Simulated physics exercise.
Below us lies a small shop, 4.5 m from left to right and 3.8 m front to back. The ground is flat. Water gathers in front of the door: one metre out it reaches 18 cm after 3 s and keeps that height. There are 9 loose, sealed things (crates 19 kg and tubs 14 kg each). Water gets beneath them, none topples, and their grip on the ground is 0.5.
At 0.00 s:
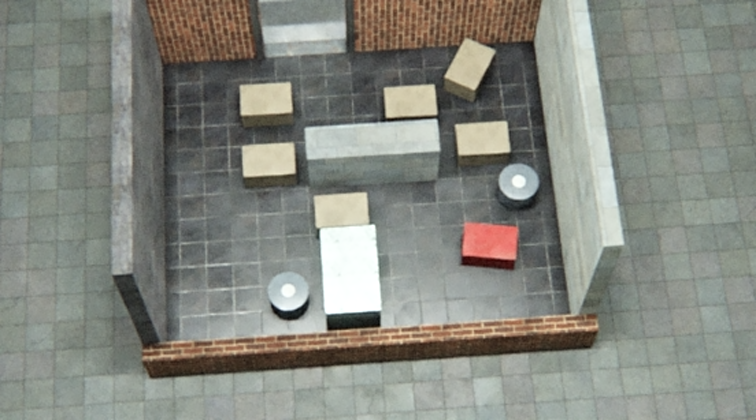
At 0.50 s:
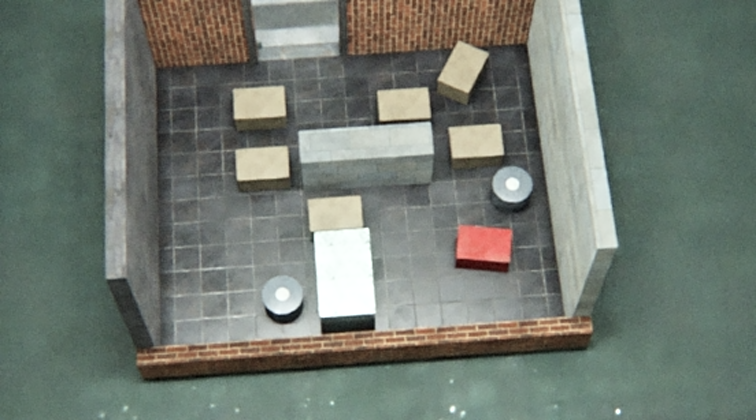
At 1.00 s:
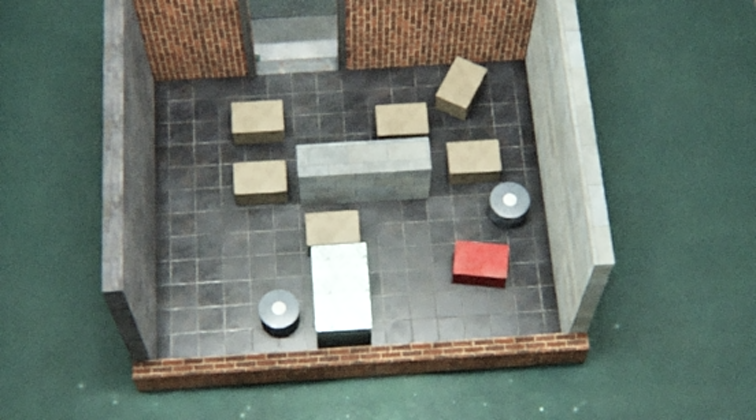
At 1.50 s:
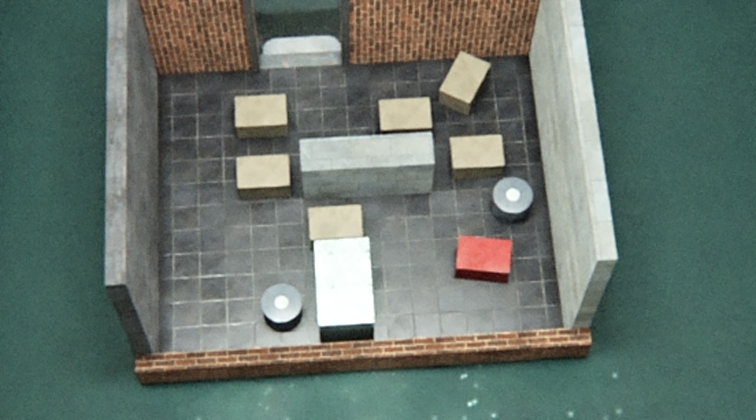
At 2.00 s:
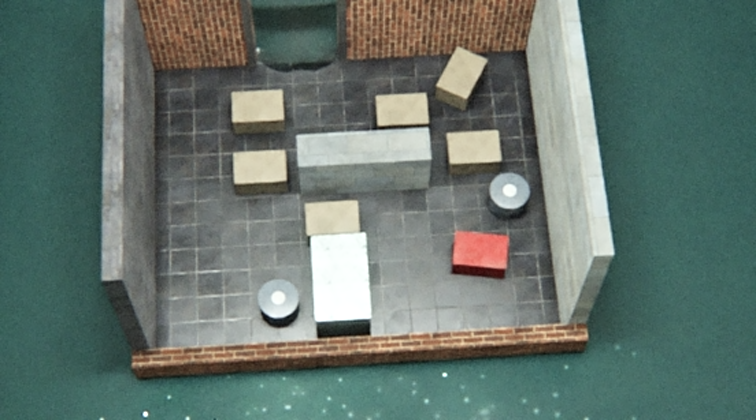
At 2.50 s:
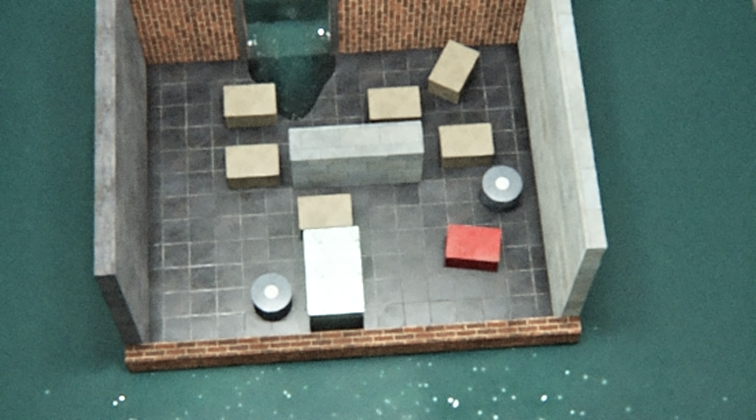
At first, a small brick-and-concrete room with tan crates, one red crate and round tubs sits on dry grey paving. Green water then covers the ground outside while the floor inside stays dry. Finally, water enters through the doorway and spreads a short way inside, and the crates and tubs stay put.
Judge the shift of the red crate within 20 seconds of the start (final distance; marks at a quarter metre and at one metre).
Red crate is nudged along.
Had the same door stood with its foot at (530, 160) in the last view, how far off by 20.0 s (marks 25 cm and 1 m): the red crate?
In that case the red crate slides a little.
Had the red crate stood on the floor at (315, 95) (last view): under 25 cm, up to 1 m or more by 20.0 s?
It gets carried off.
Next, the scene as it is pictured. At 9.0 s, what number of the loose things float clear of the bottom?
At that moment 0.
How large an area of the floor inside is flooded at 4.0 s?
Roughly 3.5 m2.
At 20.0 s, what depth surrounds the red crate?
About 12 cm.
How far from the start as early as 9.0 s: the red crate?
Roughly 0 cm by then.
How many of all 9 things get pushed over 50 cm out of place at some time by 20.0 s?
That makes 8.
After 4.0 s the red crate is near (474, 243), 0.0 m from its start, aground; 0 afloat.
After 9.0 s the red crate is near (474, 243), 0.0 m from its start, aground; 0 afloat.
After 16.0 s the red crate is near (488, 228), 0.2 m from its start, afloat; 8 afloat.
After 20.0 s the red crate is near (427, 247), 0.5 m from its start, afloat; 9 afloat.
